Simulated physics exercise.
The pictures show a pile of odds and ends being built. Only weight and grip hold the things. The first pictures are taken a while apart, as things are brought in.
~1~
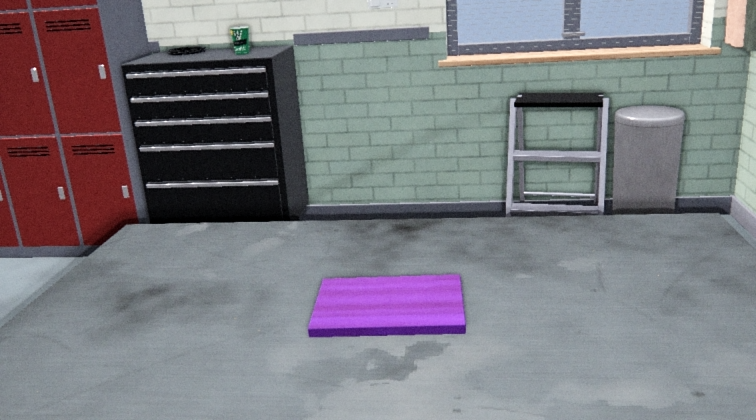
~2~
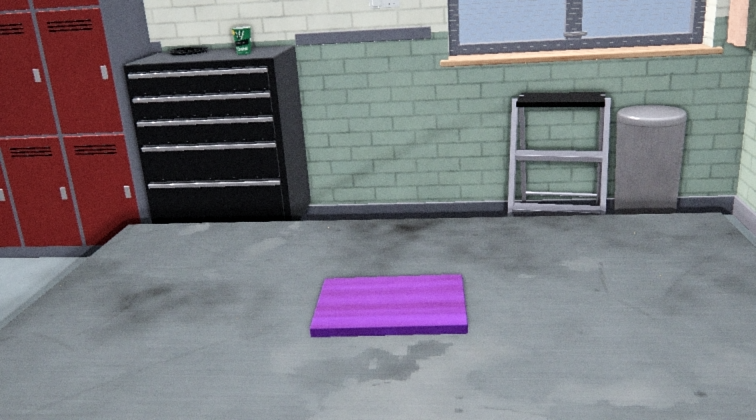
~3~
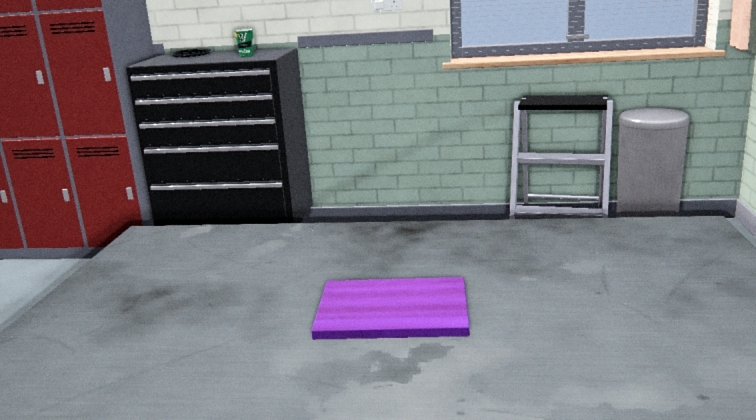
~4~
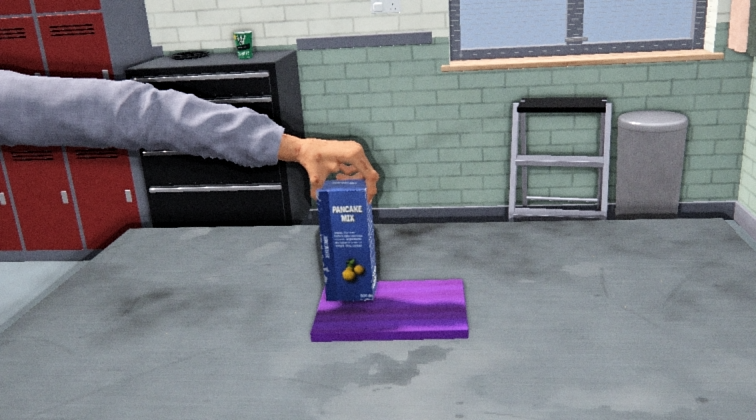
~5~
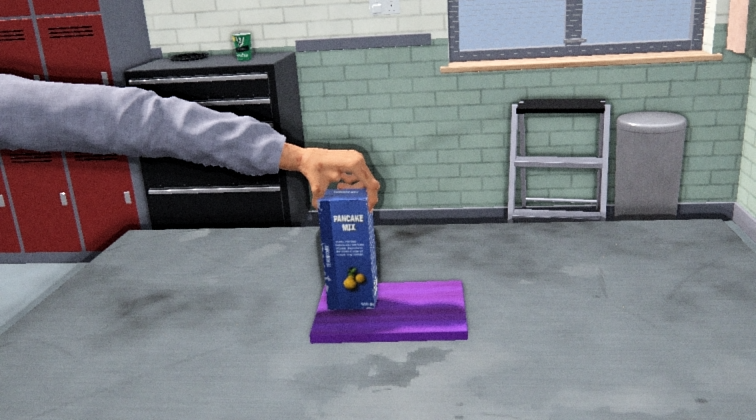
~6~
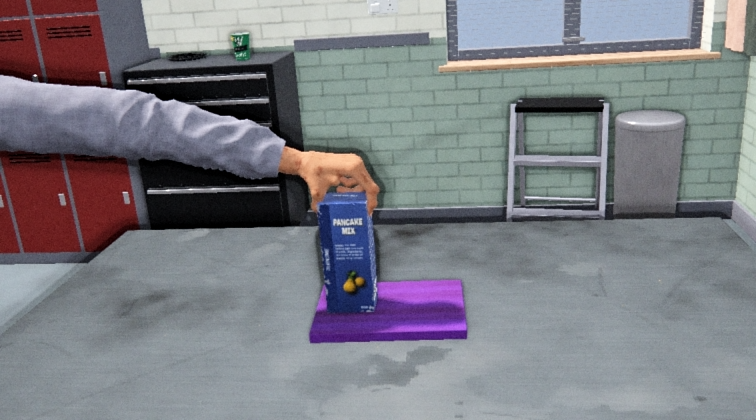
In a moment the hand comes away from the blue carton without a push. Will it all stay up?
It keeps its balance.
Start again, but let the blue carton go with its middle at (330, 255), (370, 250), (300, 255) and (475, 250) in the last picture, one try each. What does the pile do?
First try: It holds; second try: It stays up; third try: It gives way; fourth try: It comes apart.
Then, 0.30 s past the last view, nothing moves.
Then, 0.80 s past the last view, blue carton resting near (349, 253).
Finally, both still in place. Final places as the last picture's camera would see them, blue carton near (349, 253). The pile stays up.
